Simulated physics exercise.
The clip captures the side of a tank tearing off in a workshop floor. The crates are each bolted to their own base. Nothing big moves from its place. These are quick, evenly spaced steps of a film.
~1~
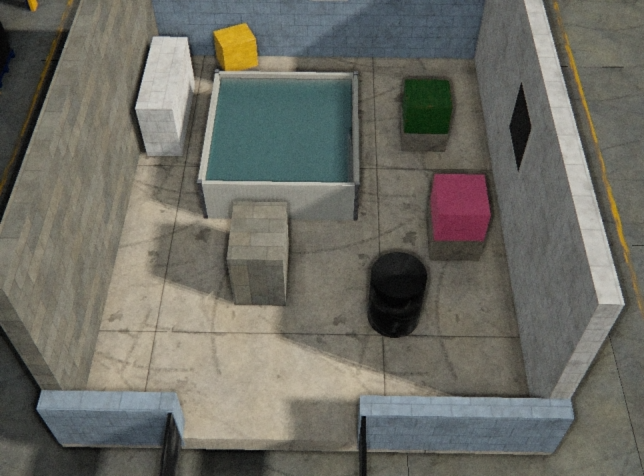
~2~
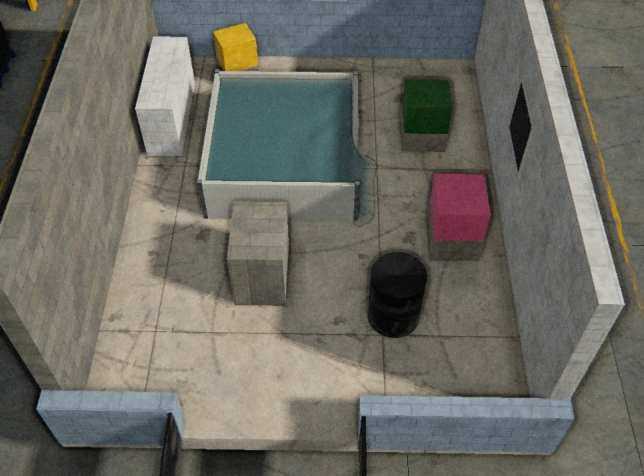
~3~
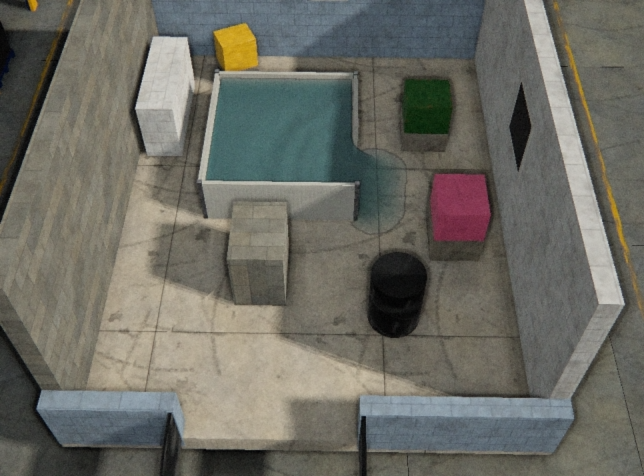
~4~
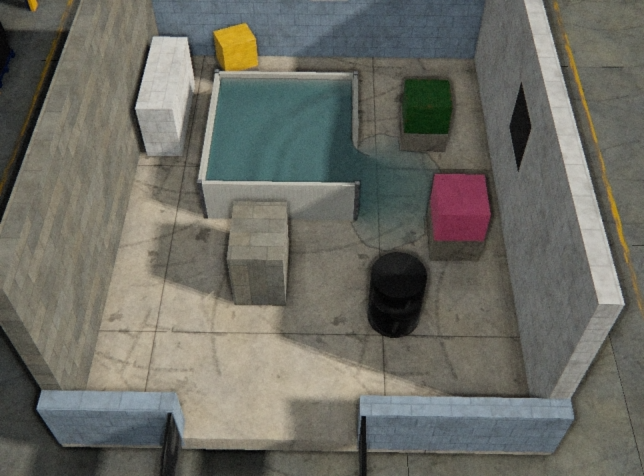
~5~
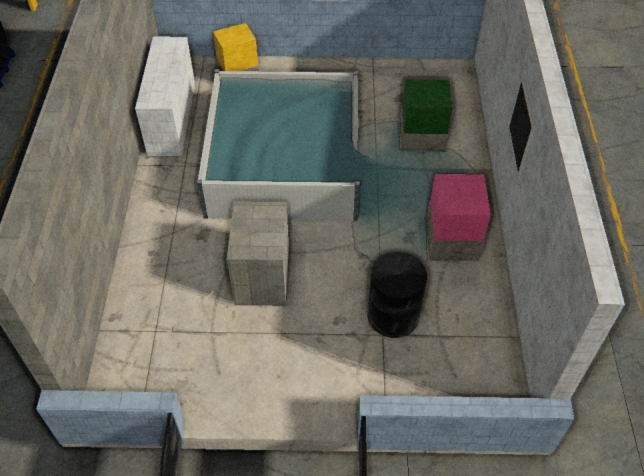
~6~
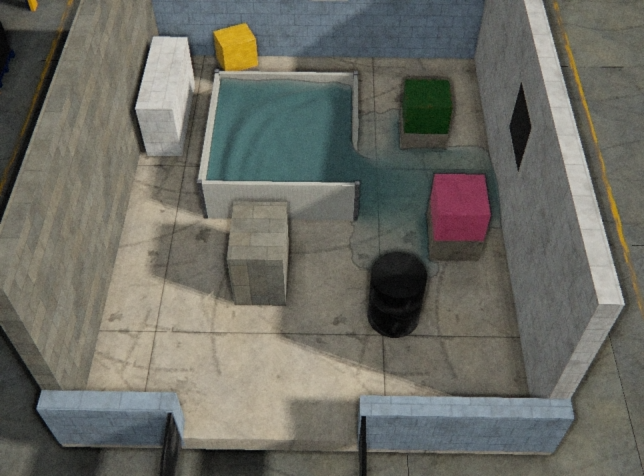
In this clip, an open tank of blue-green water stands whole among colored blocks and a black barrel, then its right side gives way and water pours through the gap, spreading rightward across the floor around the pink block.
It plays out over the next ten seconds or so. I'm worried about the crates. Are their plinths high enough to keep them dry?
My prediction: The pink crate is saved. The green crate is saved. The yellow crate is saved.
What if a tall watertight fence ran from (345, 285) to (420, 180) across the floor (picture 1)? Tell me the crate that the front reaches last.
My answer: The yellow one.
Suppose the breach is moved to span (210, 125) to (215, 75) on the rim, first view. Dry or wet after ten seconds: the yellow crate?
In my view the yellow one gets reached.
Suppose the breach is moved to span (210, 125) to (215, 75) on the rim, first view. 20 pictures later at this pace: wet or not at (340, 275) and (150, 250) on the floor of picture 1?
Untouched, then inundated.
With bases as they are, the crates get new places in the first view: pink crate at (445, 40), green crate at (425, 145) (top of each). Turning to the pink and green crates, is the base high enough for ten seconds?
The pink one is not reached, the green one is reached.
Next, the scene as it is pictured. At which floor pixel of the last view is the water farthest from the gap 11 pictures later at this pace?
Close to (523, 425), I think.
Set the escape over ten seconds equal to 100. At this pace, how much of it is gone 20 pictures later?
It comes to around 0 per cent.
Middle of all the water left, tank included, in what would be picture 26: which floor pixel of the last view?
Estimate: (361, 187).
A moment on, water covers 20 % of the floor; the pink crate water round its plinth, the green crate water round its plinth, the yellow crate not reached.
Next, water covers 35 % of the floor; the pink crate water round its plinth, the green crate water round its plinth, the yellow crate not reached.
Then, water covers 55 % of the floor; the pink crate water round its plinth, the green crate water round its plinth, the yellow crate not reached.
Later, water covers 95 % of the floor; the pink crate water round its plinth, the green crate water round its plinth, the yellow crate water round its plinth.
In the end, water covers 100 % of the floor; the pink crate stayed above the water, the green crate stayed above the water, the yellow crate stayed above the water.
